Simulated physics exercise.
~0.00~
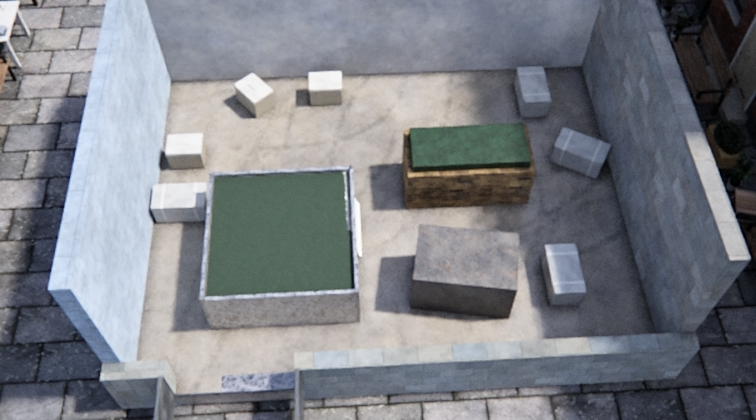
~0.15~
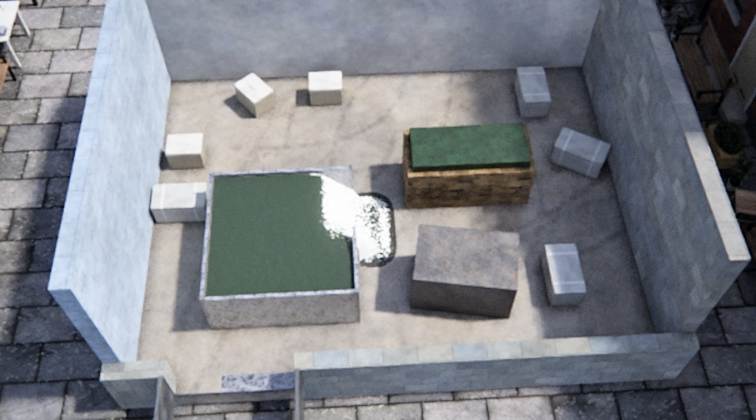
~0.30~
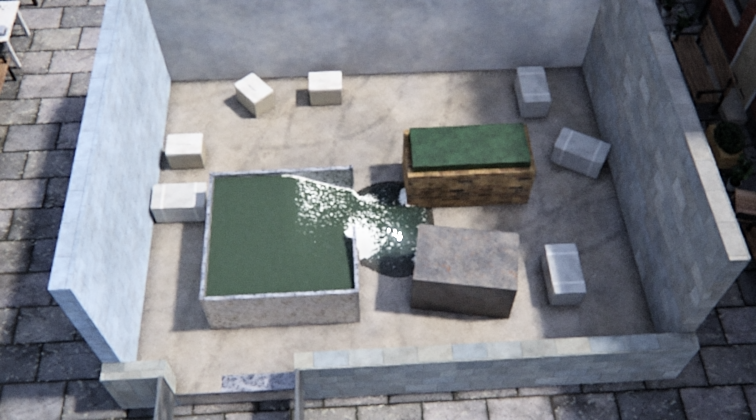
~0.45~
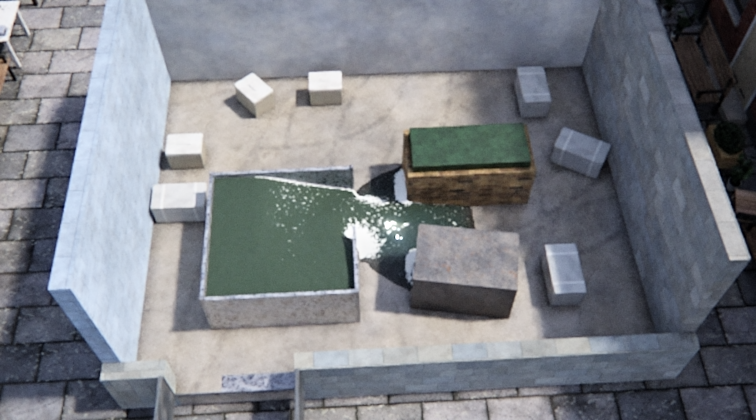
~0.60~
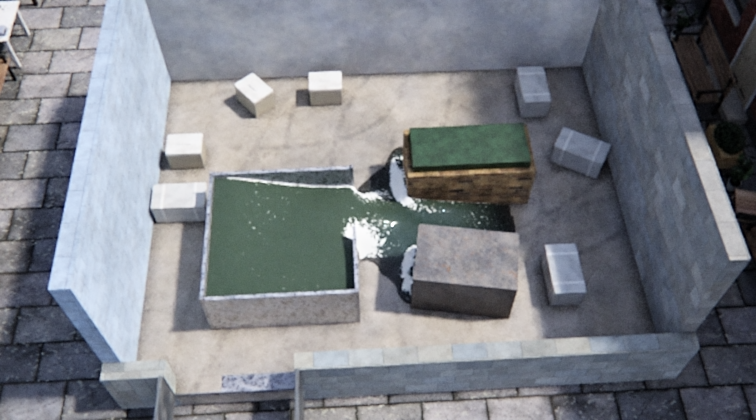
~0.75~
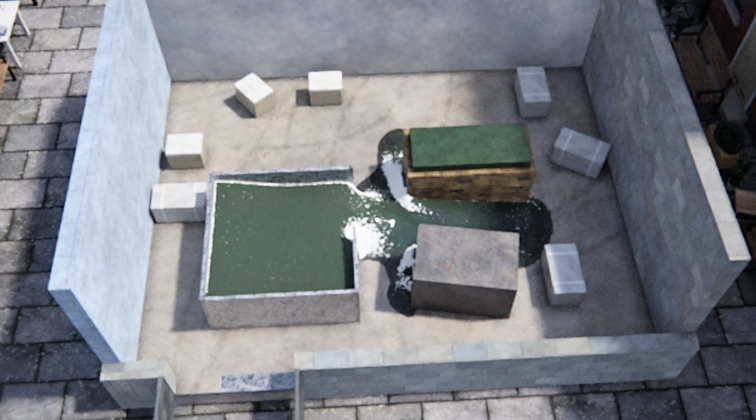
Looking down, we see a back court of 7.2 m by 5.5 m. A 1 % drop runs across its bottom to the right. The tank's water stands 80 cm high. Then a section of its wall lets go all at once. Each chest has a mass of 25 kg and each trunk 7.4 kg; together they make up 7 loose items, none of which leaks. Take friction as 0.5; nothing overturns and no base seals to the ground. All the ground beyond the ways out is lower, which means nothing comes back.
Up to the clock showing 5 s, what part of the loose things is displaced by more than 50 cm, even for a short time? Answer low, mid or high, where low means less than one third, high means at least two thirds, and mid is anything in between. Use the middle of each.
Mid.
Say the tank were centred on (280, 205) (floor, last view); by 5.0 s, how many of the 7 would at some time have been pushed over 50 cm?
So the tally would be 3.
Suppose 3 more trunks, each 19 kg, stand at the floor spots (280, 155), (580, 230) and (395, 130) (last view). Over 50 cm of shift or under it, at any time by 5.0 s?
Taking them one by one: It stays within, then it goes beyond, then it goes beyond.
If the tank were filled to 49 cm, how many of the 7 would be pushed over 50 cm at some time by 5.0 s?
I count 2 of them in that case.
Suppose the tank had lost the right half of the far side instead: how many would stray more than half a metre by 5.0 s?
Then it comes to 7 of them.
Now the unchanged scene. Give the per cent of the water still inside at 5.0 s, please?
Remaining: Approx. 100 per cent.
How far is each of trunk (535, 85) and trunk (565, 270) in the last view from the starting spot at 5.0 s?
Respectively, 100 centimetres and 60 centimetres.
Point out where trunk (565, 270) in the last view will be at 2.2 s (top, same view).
Roughly (621, 313) in the same view.
After 1.1 s 0 of 7 are over 50 cm from their spots; 0 afloat.
After 2.2 s 1 of 7 are over 50 cm from their spots; 0 afloat.
After 3.5 s 3 of 7 are over 50 cm from their spots; 2 afloat.
After 5.0 s 4 of 7 are over 50 cm from their spots, and 4 have been at some point; 3 afloat.
